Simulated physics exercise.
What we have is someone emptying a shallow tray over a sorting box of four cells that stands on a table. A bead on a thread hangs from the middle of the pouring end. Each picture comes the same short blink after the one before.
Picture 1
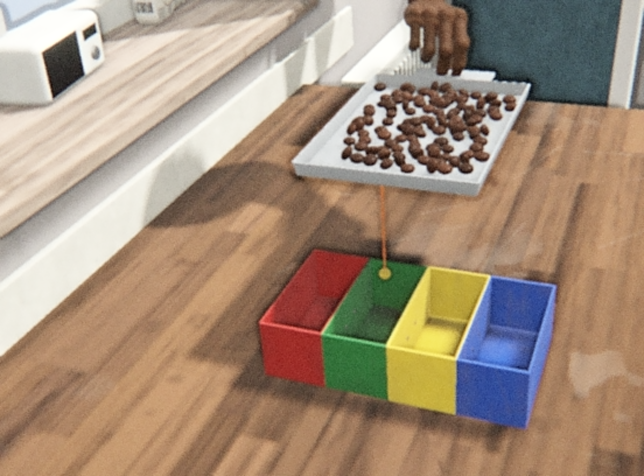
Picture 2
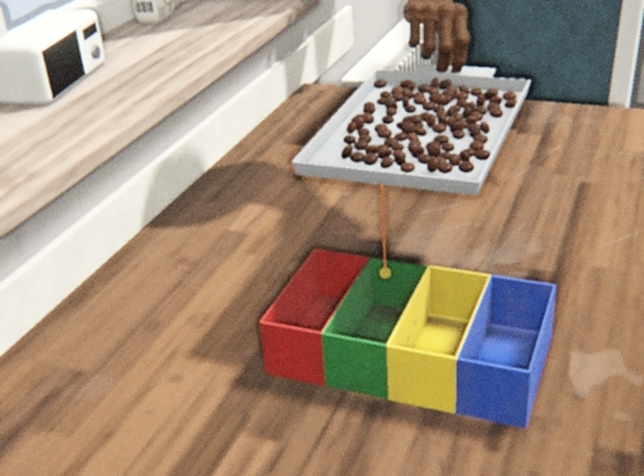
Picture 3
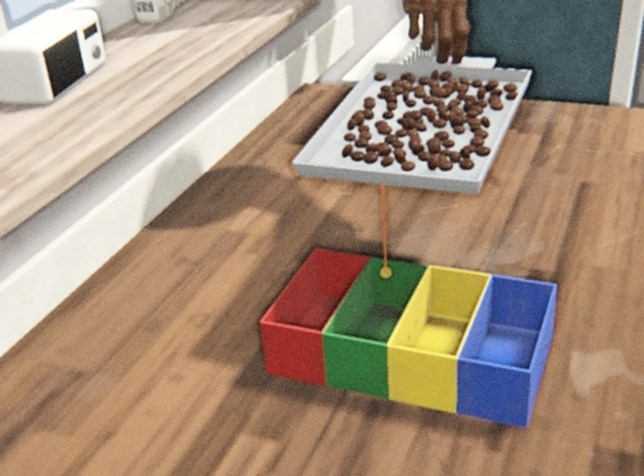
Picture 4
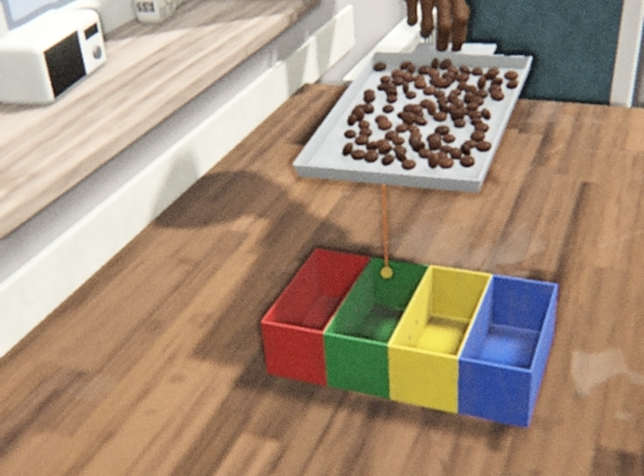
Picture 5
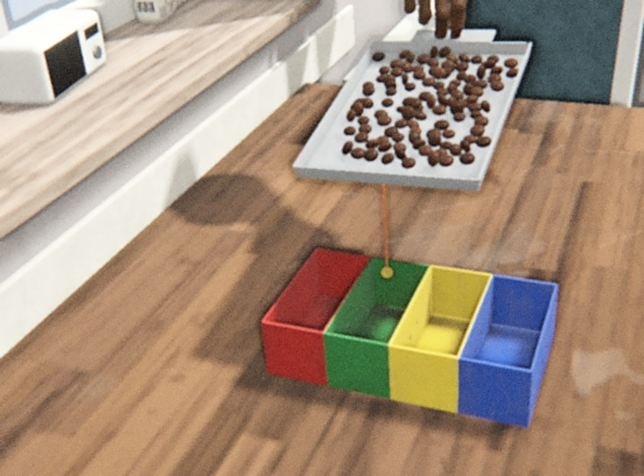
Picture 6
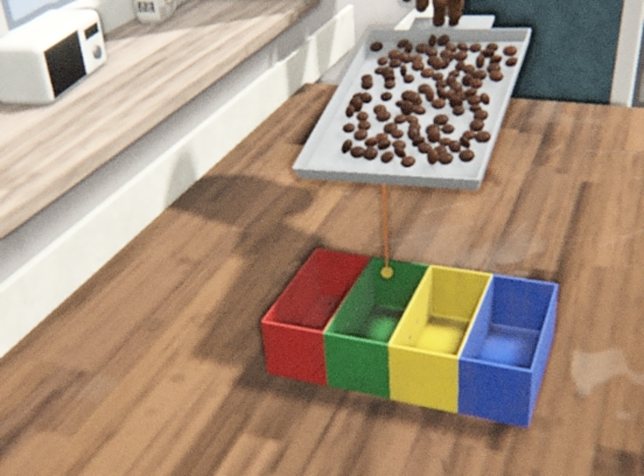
At first, a shallow tray of brown chocolate drops sits almost level above a box with red, green, yellow and blue cells, a bead hanging on a thread below its near edge. Then the far end slowly rises beside a dark hand, steepening the tray slightly, while the box stays still.
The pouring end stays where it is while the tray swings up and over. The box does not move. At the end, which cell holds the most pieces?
The red cell gets the most.
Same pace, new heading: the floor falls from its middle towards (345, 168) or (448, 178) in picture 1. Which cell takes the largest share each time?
First red, then the yellow cell.
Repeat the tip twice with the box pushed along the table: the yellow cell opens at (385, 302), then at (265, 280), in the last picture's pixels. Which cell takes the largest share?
At the first place that green cell, at the second that blue cell.
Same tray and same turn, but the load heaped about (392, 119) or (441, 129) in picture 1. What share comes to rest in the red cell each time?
The first gives 50 %, the second 50 %.
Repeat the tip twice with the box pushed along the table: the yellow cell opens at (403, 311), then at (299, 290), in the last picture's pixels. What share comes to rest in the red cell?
Near 30 % and 0 %.
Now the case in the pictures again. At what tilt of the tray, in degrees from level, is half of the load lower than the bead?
At some 85 degrees.
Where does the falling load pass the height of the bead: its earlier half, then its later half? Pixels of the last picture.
The first part at (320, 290); the rest at (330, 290).
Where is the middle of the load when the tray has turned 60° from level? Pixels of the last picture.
Around (359, 141).
Just after the last frame, tray tipped steeply; almost all on the tray; about a tenth falling or outside the box.
A moment on, tray tipped right over; about a tenth on the tray; roughly a third in the red cell; roughly a quarter in the green cell; just a few in the yellow cell; roughly a quarter falling or outside the box.
Further on, tray tipped past a quarter turn; roughly half in the red cell; roughly a third in the green cell; about a tenth in the yellow cell; about a tenth falling or outside the box.
When it is over, tray tipped past a quarter turn; roughly half in the red cell; roughly a third in the green cell; about a tenth in the yellow cell; not one in the blue cell; about a tenth outside the box.
